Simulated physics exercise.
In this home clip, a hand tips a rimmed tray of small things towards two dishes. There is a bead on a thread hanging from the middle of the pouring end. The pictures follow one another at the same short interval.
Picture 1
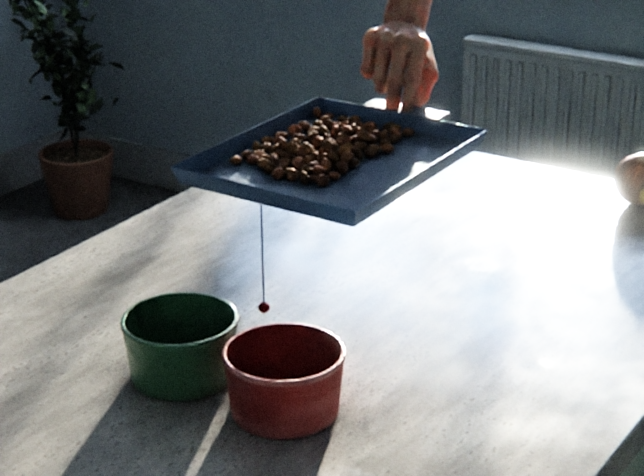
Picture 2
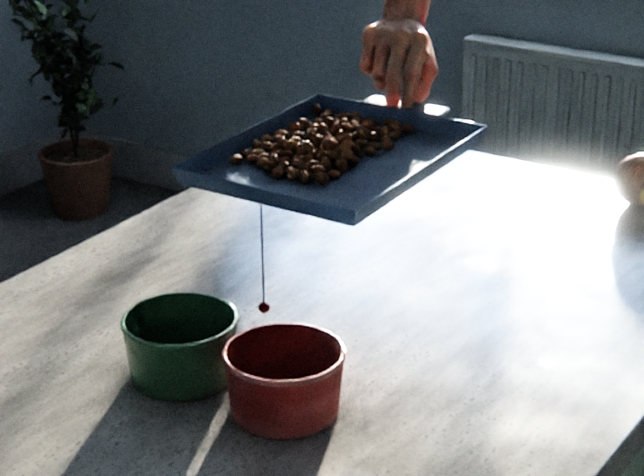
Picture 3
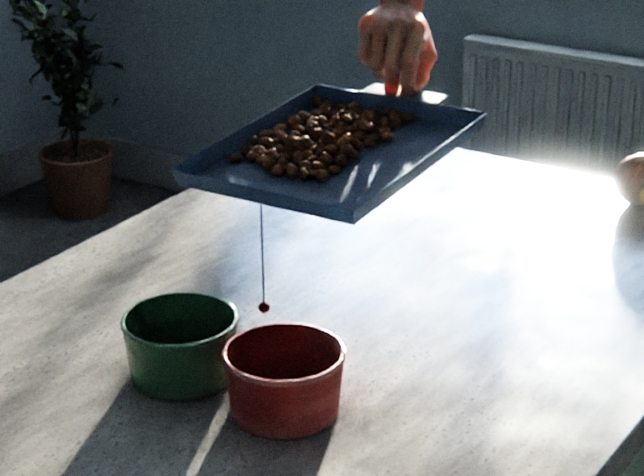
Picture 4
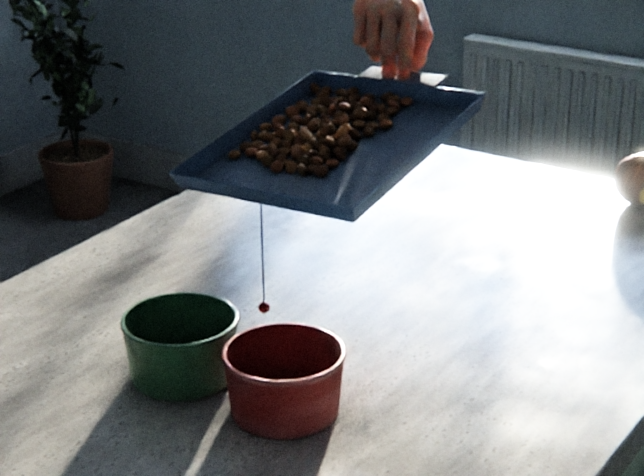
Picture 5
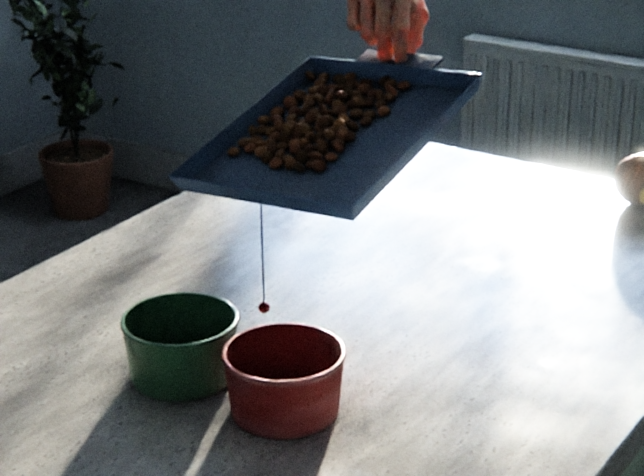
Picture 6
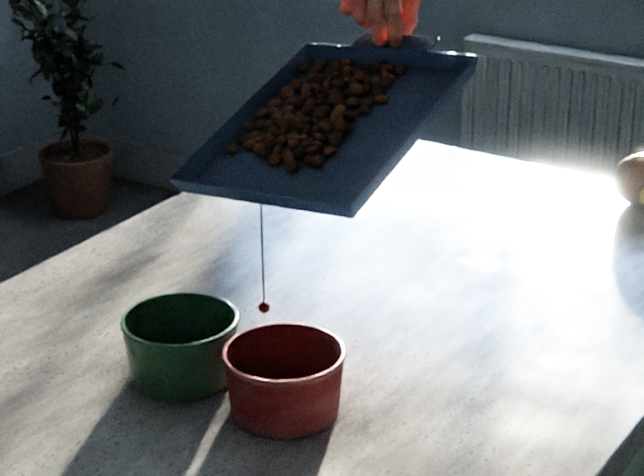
In a dim room with sunlight streaming across a pale tabletop, the view looks slightly down from a fixed position. A hand grips the far end of a blue rimmed tray of small brown pieces above a green dish at left and a red one at right, a dark red bead hanging beneath, with a potted plant and radiator behind. The tray is level at first, then the hand raises its far end steadily, its near left corner dipping slightly.
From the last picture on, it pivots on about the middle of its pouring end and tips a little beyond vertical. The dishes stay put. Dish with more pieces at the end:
Left.
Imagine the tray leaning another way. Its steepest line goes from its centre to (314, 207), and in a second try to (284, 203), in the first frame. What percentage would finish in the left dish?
0 %, give or take, and then 20 %.
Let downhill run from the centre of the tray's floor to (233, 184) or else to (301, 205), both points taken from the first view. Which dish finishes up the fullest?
The leftmost dish, then the rightmost dish.
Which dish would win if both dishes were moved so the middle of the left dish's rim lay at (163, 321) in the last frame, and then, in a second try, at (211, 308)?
Results - the dish on the left side first, the dish on the left side second.
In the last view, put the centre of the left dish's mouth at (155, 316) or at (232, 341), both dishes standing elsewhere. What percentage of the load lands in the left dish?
First position: Some 80 %; second position: Some 30 %.
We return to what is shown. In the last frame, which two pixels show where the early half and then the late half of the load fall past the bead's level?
The opening half passes (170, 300), the closing half (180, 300).
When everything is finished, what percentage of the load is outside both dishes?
Some 10 percent of the load.
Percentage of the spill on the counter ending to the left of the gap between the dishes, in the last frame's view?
Close to 90 per cent of the spill, I think.
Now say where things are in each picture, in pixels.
The first frame shows corners of the pouring end near (179, 166) and (354, 208), level; middle of the load near (328, 147), bits of dog kibble; left dish near (145, 365); right dish near (250, 401); bead on its thread near (264, 307).
The second frame shows corners of the pouring end near (179, 166) and (353, 208), level; middle of the load near (328, 145).
The third frame shows corners of the pouring end near (178, 168) and (353, 206), tipped barely, lowest at the left corner; middle of the load near (327, 139).
The fourth frame shows corners of the pouring end near (178, 171) and (351, 205), tipped a little, lowest at the left corner; middle of the load near (326, 129).
The fifth frame shows corners of the pouring end near (177, 173) and (350, 203), tipped a little, lowest at the left corner; middle of the load near (311, 118).
The sixth frame shows corners of the pouring end near (176, 176) and (348, 202), tipped clearly, lowest at the left corner; middle of the load near (321, 111); left dish near (145, 365); right dish near (250, 401).
Shortly afterwards, tray tipped steeply; the bulk on the tray; only a few in the left dish; a little in the air.
Next, tray tipped past a quarter turn; a little on the tray; a little in the right dish; near two thirds in the left dish; a little outside both; a little in the air.
Some moments later, tray tipped past a quarter turn; a little in the right dish; the bulk in the left dish; a little outside both.
In the end, tray tipped past a quarter turn; a little in the right dish; the bulk in the left dish; a little outside both.
